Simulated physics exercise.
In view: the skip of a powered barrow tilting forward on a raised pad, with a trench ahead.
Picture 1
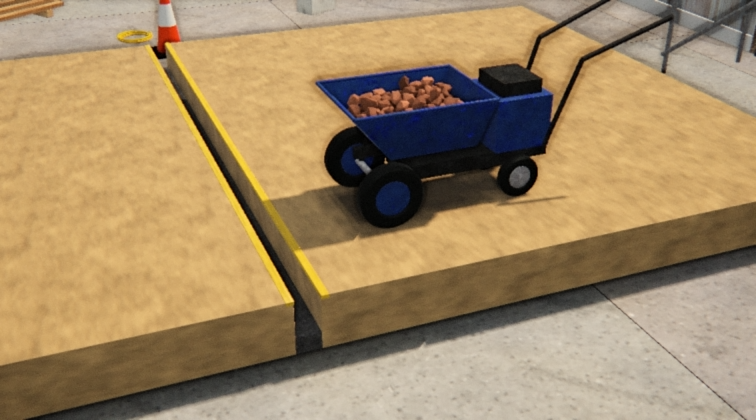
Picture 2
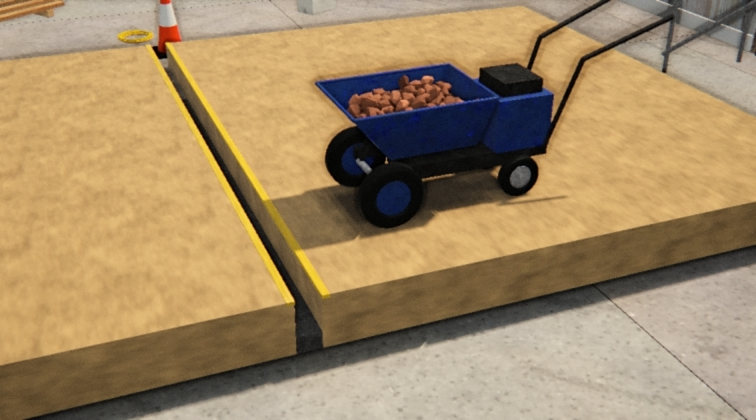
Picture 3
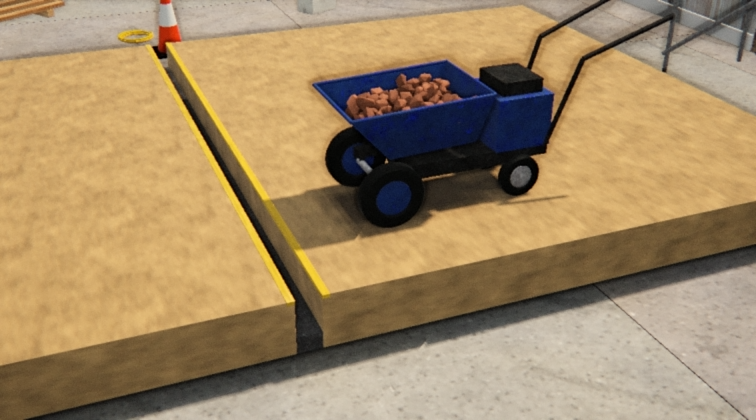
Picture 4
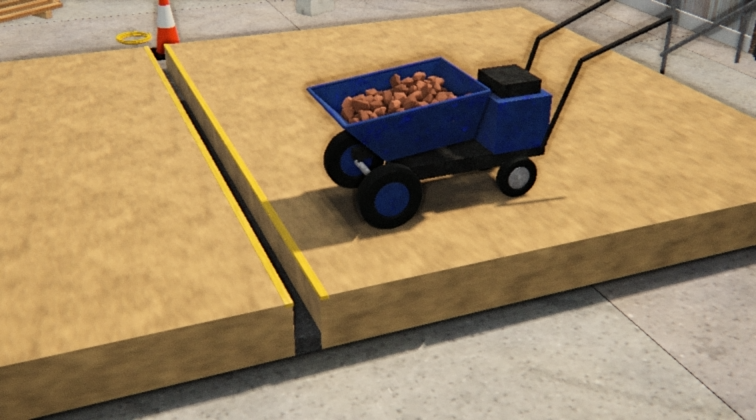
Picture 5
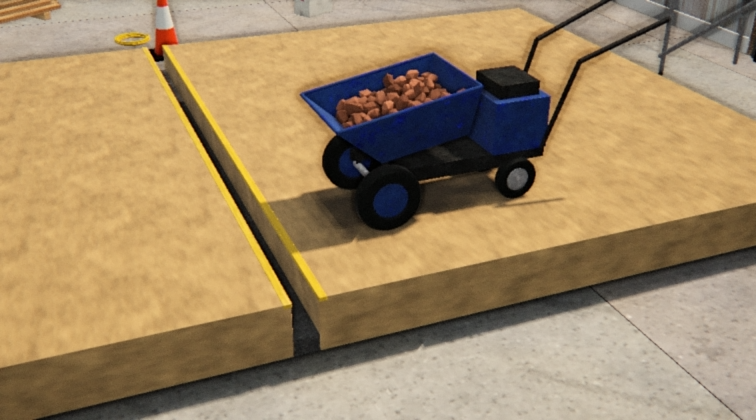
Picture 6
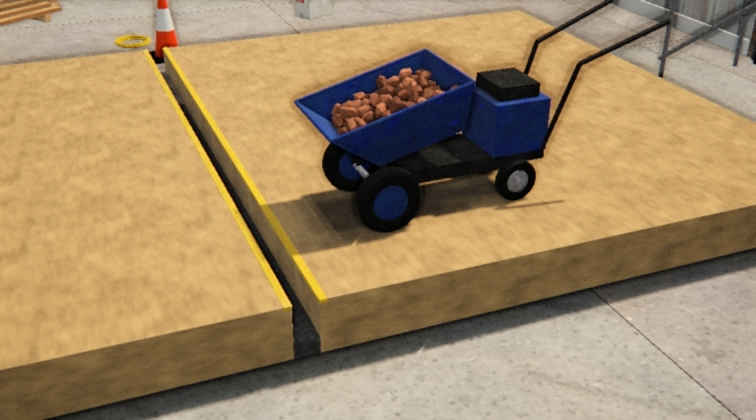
We see a blue powered barrow loaded with reddish-brown rubble standing on a raised tan pad near a narrow, yellow-edged trench; its skip starts level, then gradually tilts forward to the left while the wheels stay in place.
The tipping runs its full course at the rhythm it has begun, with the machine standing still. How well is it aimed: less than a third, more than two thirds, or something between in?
Between the edges lies from one third to two thirds of the load.
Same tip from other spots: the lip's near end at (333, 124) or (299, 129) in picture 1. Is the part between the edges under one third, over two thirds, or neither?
The first try: Under a third. The second: Under a third.
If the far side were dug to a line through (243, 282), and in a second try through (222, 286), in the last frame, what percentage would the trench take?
Near 80 % and 80 %.
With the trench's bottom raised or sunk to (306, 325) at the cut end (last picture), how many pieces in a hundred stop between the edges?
Close to 30 per cent.
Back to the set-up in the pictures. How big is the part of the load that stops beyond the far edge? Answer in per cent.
About 25 per cent.
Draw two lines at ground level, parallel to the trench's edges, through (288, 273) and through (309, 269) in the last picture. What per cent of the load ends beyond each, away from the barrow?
The first gives 50 %, the second 70 %.
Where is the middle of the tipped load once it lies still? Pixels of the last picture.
Around (255, 232).
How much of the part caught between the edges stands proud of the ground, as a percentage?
About 20 per cent.
Soon, skip tipped steeply; all in the skip.
A while on, skip tipped right over; about two thirds in the skip; a stray few short of the trench; about a quarter in or heaped over the trench; a small part beyond it; a stray few falling.
Towards the end, skip tipped right over; about a third in the skip; a stray few short of the trench; about half in or heaped over the trench; about a quarter beyond it.
Finally, skip tipped right over; about a third in the skip; a stray few short of the trench; about half in or heaped over the trench; about a quarter beyond it.
